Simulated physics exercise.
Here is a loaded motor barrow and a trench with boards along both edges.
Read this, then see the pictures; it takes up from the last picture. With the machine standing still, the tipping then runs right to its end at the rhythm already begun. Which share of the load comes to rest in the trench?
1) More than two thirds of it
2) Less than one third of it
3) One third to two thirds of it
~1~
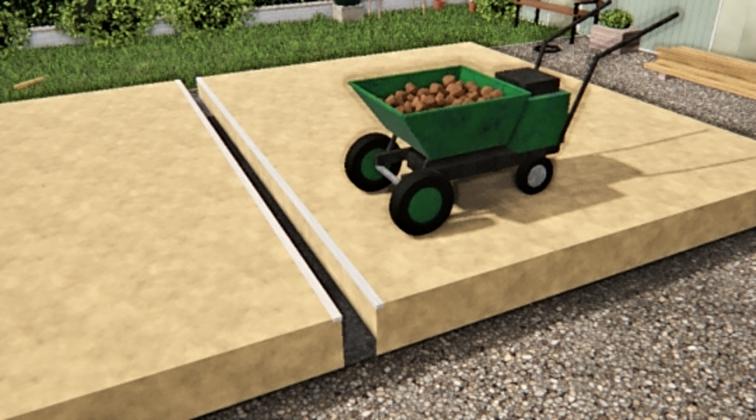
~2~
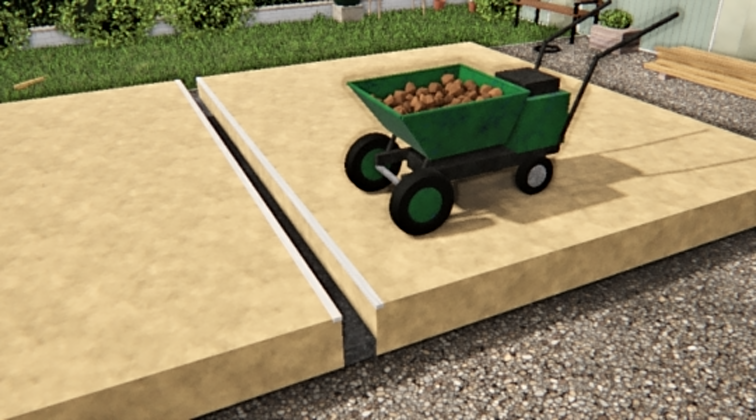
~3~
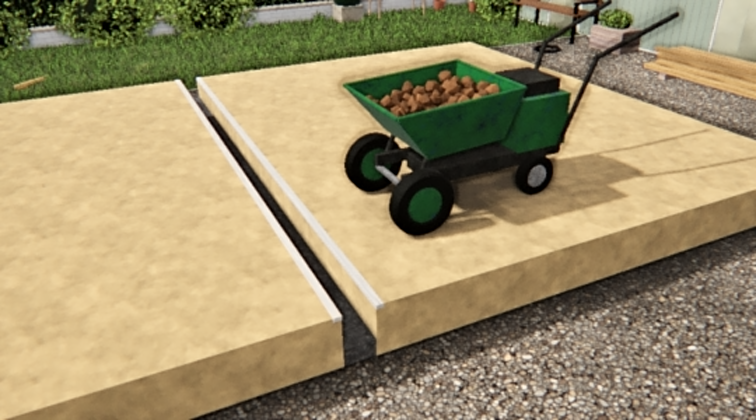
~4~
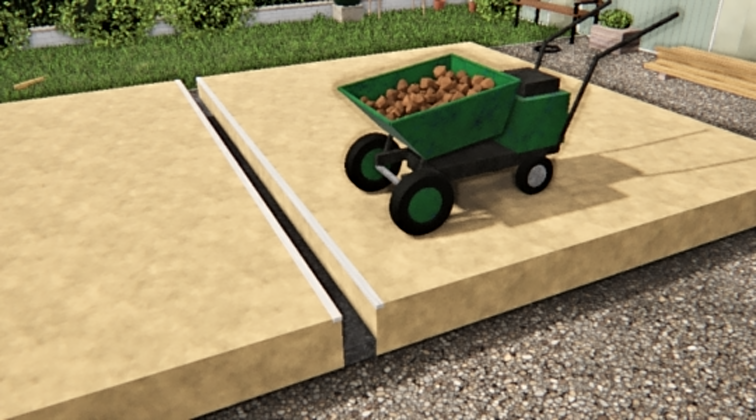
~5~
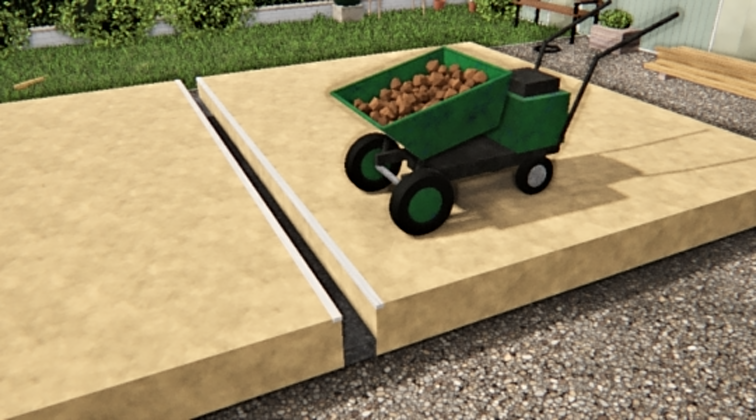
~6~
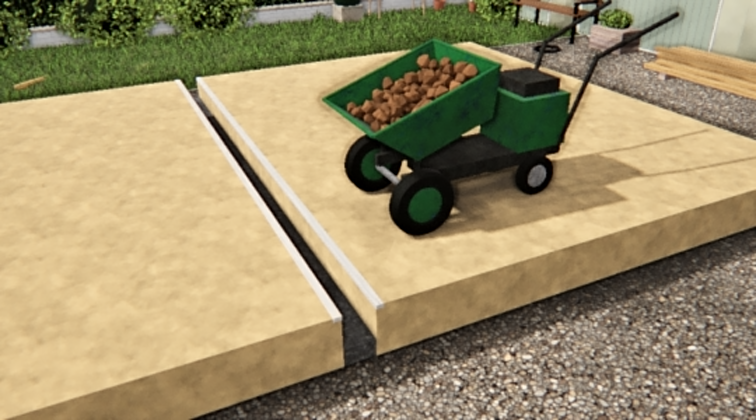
Answer: 3.
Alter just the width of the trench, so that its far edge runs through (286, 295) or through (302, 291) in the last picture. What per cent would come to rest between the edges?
Result, try 1: 90 in a hundred; try 2: 70 in a hundred.
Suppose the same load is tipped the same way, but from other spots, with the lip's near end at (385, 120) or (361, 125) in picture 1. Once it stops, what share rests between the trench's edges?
Around 30 % the first time and around 0 % the second.
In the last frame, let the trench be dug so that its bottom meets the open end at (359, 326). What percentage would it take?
Estimated share: Approx. 40 per cent.
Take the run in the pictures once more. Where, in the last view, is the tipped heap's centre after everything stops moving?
I'd mark it at roughly (289, 230).
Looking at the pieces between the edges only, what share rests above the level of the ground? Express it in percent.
Roughly 20 %.
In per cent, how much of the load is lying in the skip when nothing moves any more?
All told, it is near 0 percent.
Shortly afterwards, skip tipped steeply; the whole lot in the skip.
Next, skip tipped steeply; the bulk in the skip; only a few in or heaped over the trench; a little beyond it; a little falling.
Some moments later, skip tipped right over; near a quarter in the skip; near a third in or heaped over the trench; near a third beyond it; only a few falling.
In the end, skip tipped right over; only a few short of the trench; near half in or heaped over the trench; near half beyond it.
